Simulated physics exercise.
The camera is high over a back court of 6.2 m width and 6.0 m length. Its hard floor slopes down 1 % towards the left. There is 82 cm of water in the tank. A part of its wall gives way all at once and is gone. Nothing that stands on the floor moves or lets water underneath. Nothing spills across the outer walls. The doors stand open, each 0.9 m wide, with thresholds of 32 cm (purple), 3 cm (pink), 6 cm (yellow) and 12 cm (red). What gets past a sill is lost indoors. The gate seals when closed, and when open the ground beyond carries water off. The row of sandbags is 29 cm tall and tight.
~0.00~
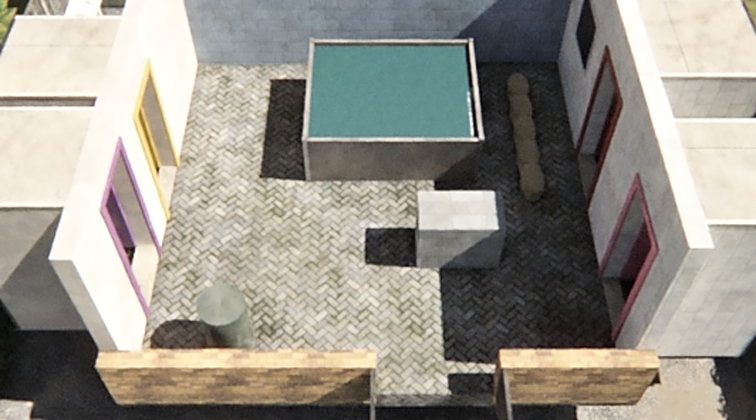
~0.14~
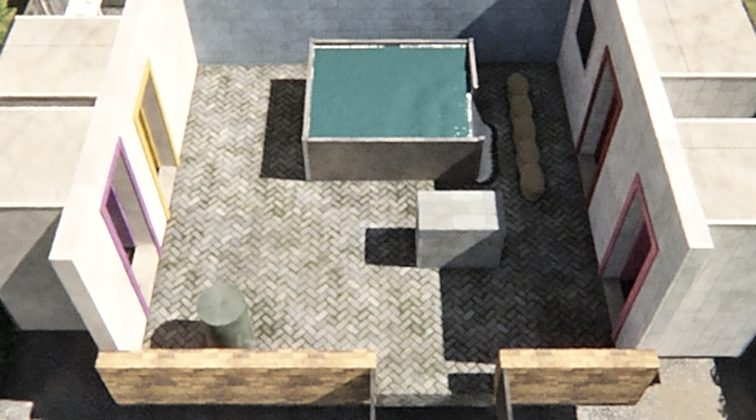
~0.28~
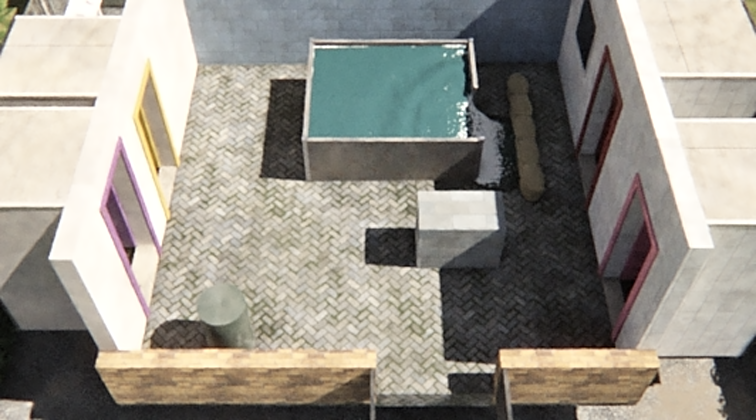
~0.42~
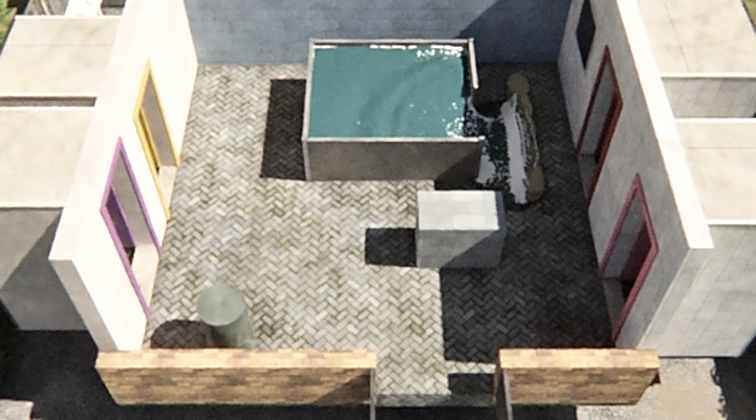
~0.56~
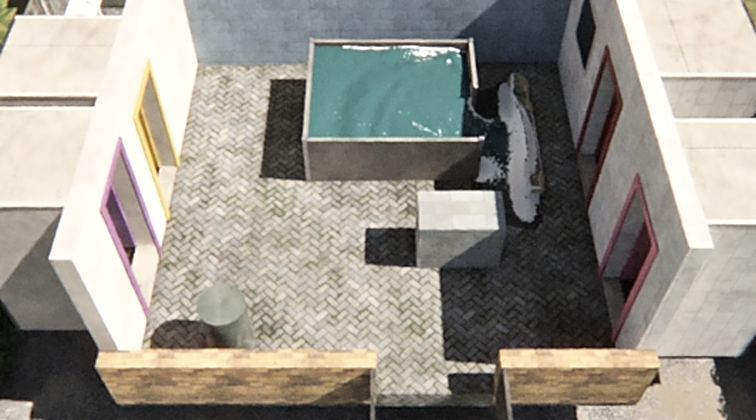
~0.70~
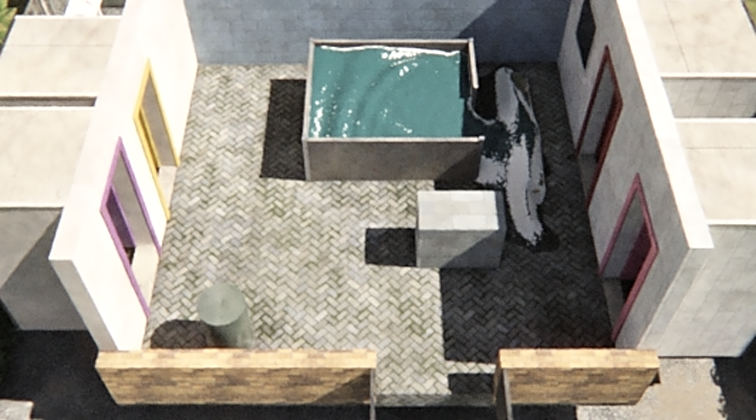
In a walled court, water pours from the tank's broken right side and spreads across paving.
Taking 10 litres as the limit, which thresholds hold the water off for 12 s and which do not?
Door by door: At the purple door it keeps below the limit; at the pink door it exceeds the limit; at the yellow door it passes the limit; at the red door it exceeds the limit.
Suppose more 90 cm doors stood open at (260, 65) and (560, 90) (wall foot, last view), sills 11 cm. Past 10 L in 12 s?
In turn: Under, over.
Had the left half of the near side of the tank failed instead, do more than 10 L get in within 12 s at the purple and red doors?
Against that limit: Purple below, red under.
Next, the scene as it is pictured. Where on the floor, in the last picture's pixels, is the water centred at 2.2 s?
Near (436, 146).
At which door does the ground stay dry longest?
The purple one.
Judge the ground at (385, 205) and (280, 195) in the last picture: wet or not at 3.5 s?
In that order: Wet, flooded.
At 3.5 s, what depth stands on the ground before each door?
In cm: Purple 0, pink 16, yellow 0, red 9.
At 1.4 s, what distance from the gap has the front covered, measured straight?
Some 3.8 m out.
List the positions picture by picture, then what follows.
In the first picture, the tank at (392, 91) is whole and still, 82 cm deep.
In the second picture, water pours out at (473, 138) and has run 0.6 m, to a hidden place; typically 11 cm deep outside, 82 cm at the tank's back.
In the third picture, the front is at (511, 125), 0.9 m from the gap at (472, 141); 0.9 m2 of floor is under water; 82 cm left at the back of the tank.
In the fourth picture, the front is at (508, 102), 1.3 m from the gap at (472, 142); 1.6 m2 of floor is under water; 82 cm left at the back of the tank.
In the fifth picture, water pours out at (472, 142) and has run 1.7 m, to (505, 84); typically 14 cm deep outside, 82 cm at the tank's back.
In the sixth picture, water pours out at (472, 142) and has run 2.1 m, to (503, 67); typically 16 cm deep outside, 78 cm at the tank's back.
After 1.4 s water covers 30 % of the floor and is deepest (60 cm) near (512, 155); purple door not reached, pink door 7 cm at the sill, 1 L in, yellow door not reached, red door 26 cm at the sill, 10 L in.
After 2.2 s water covers 40 % of the floor and is deepest (52 cm) near (512, 155); purple door not reached, pink door 9 cm at the sill, 12 L in, yellow door not reached, red door 23 cm at the sill, 60 L in.
After 3.5 s water covers 60 % of the floor and is deepest (38 cm) near (512, 155); purple door not reached, pink door 16 cm at the sill, 62 L in, yellow door not reached, red door 9 cm at the sill, 87 L in.
After 7.0 s water covers 90 % of the floor and is deepest (22 cm) near (512, 155); purple door 9 cm at the sill, 0 L in, pink door 14 cm at the sill, 252 L in, yellow door 9 cm at the sill, 25 L in, red door 12 cm at the sill, 98 L in.
After 12.0 s water covers 95 % of the floor and is deepest (15 cm) near (197, 72); purple door 13 cm at the sill, 0 L in, pink door 9 cm at the sill, 405 L in, yellow door 12 cm at the sill, 91 L in, red door 7 cm at the sill, 99 L in.
